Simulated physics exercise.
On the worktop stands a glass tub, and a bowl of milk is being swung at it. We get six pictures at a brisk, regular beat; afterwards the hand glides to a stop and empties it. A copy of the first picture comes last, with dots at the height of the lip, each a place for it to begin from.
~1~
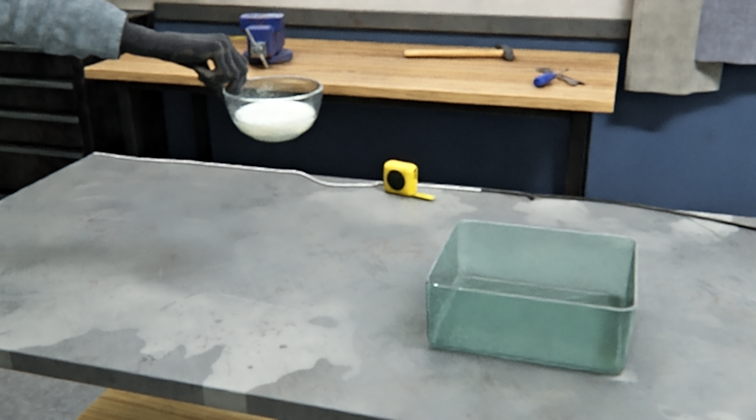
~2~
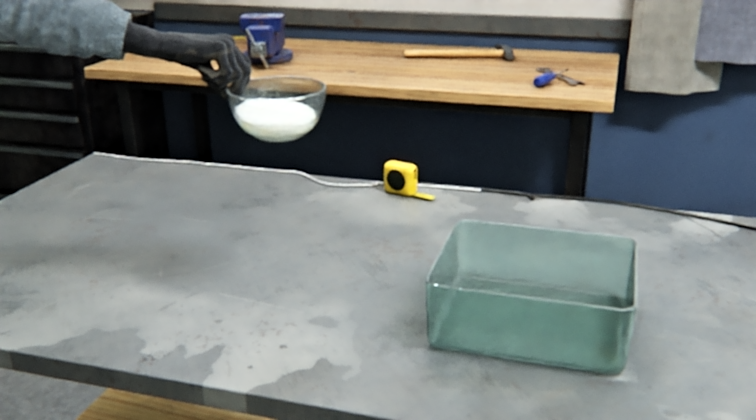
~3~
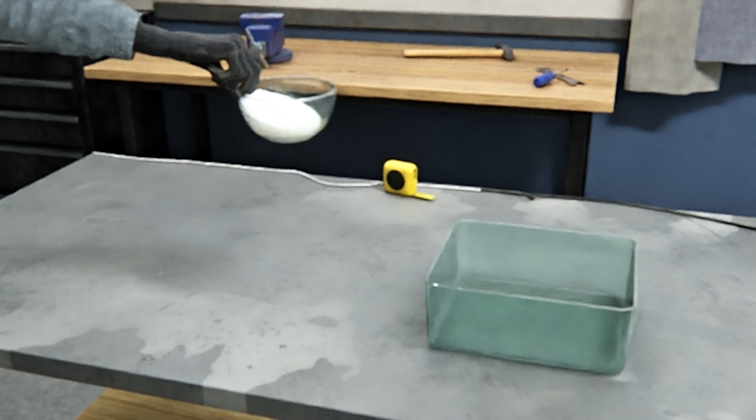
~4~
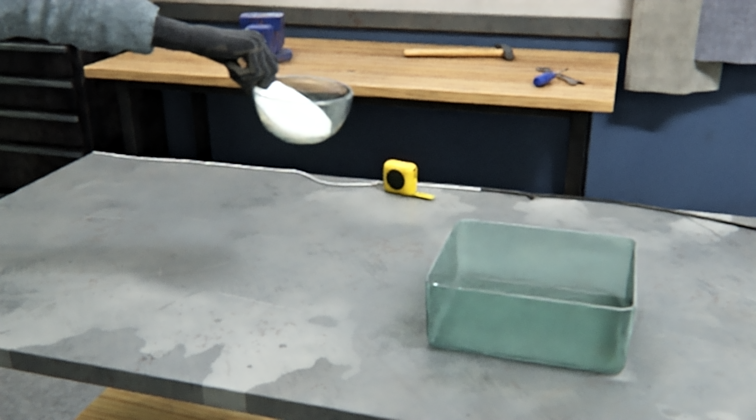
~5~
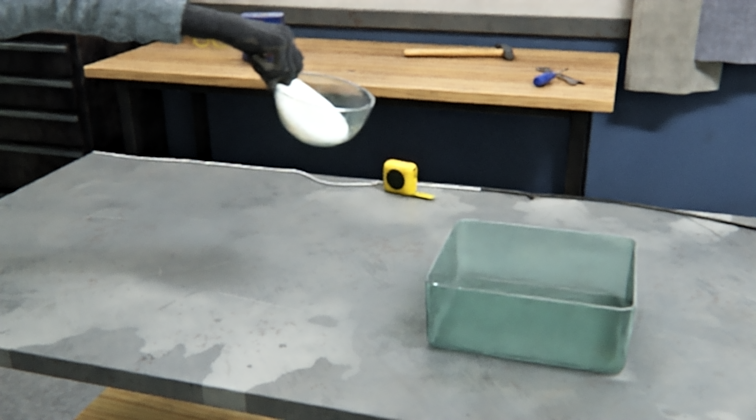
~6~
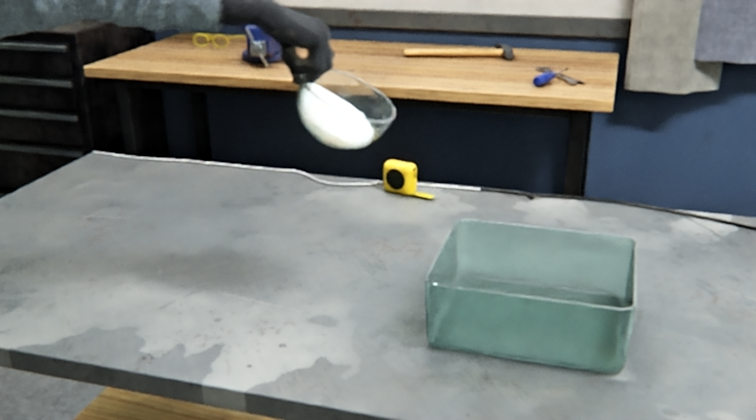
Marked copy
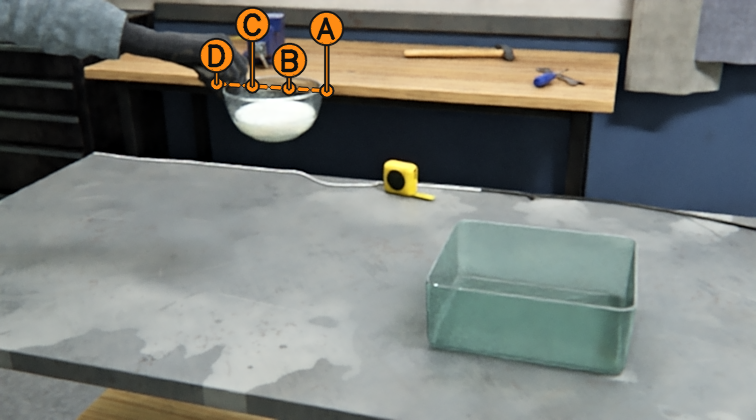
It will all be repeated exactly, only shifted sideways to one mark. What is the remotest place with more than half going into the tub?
That is place C.
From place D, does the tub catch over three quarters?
No.
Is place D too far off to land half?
Yes, that goes wrong.
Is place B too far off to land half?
No.
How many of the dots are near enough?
Three of the four.
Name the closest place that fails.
Here it is place D.
In orange, A at (326, 90); B at (289, 88); C at (252, 86); D at (216, 83).
With A, about 89 % lands in the tub, 7 % falls short and 4 % goes beside or beyond.
With B, about 78 % lands in the tub, 12 % falls short and 11 % goes beside or beyond.
With C, about 62 % lands in the tub, 26 % falls short and 12 % goes beside or beyond.
With D, about 37 % lands in the tub, 56 % falls short and 7 % goes beside or beyond.
